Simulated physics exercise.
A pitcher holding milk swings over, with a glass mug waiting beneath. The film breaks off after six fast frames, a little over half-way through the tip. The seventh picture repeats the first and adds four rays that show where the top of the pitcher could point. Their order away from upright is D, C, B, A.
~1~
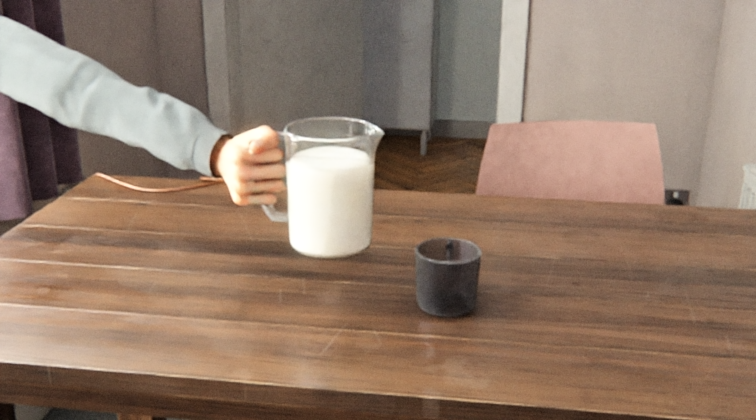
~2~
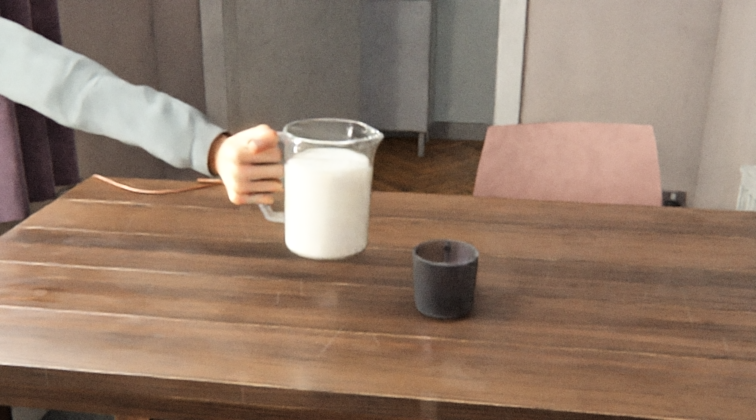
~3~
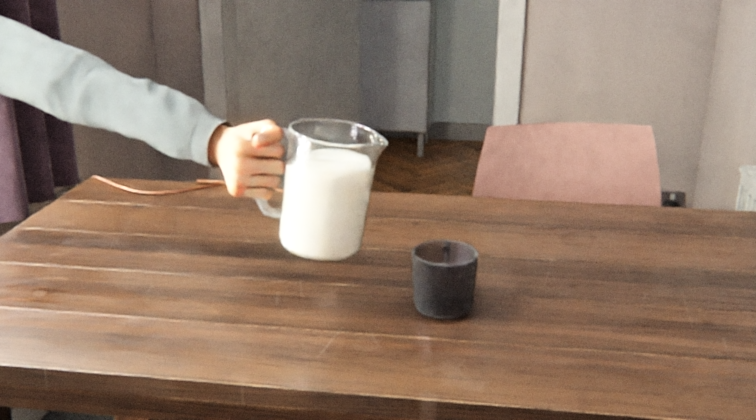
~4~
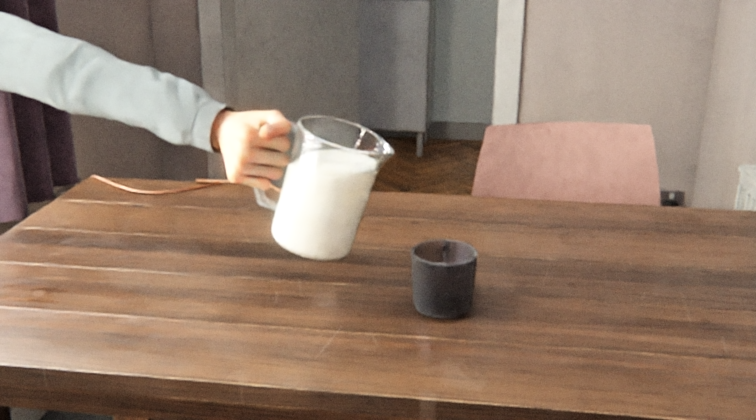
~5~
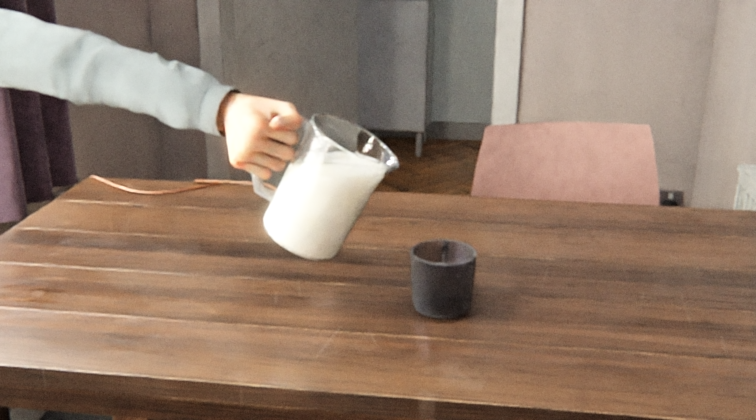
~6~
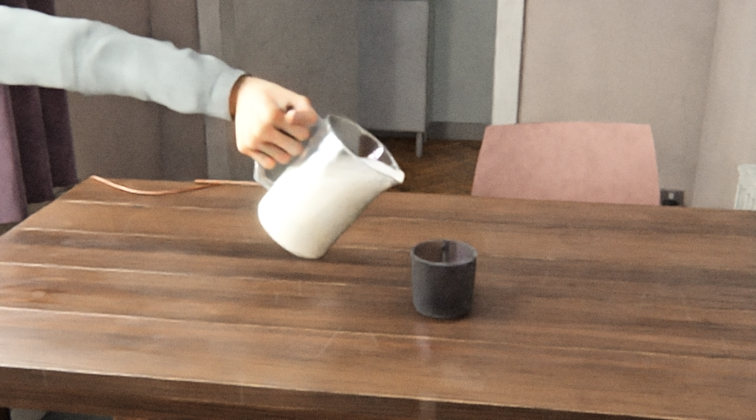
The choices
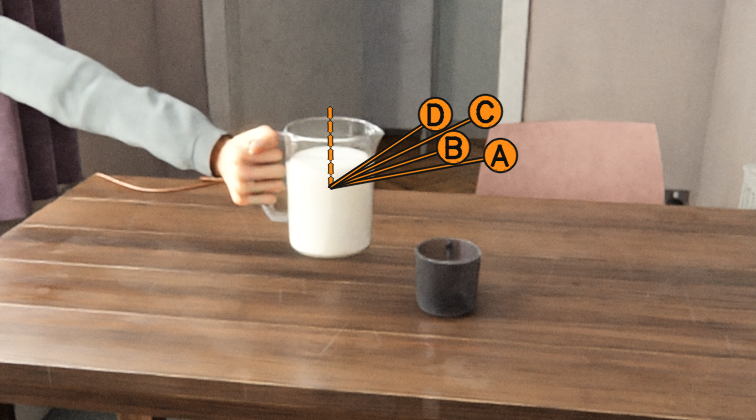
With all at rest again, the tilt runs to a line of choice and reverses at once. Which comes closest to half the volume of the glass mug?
D is best.
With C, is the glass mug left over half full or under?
Over.
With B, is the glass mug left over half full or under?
Over.
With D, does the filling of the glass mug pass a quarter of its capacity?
Yes, it does.
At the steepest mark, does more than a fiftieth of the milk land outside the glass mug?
Yes.
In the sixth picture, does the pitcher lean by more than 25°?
Yes.
On the marked copy, A at (484, 159); B at (436, 152); C at (470, 119); D at (422, 125).
If A is chosen, the glass mug is filled to the brim; 25 % of the milk is spilt.
If B is chosen, the glass mug ends with about 95 % of what it can hold; 11 % of the milk is spilt.
If C is chosen, the glass mug ends with about 83 % of what it can hold.
If D is chosen, the glass mug ends with about 50 % of what it can hold.
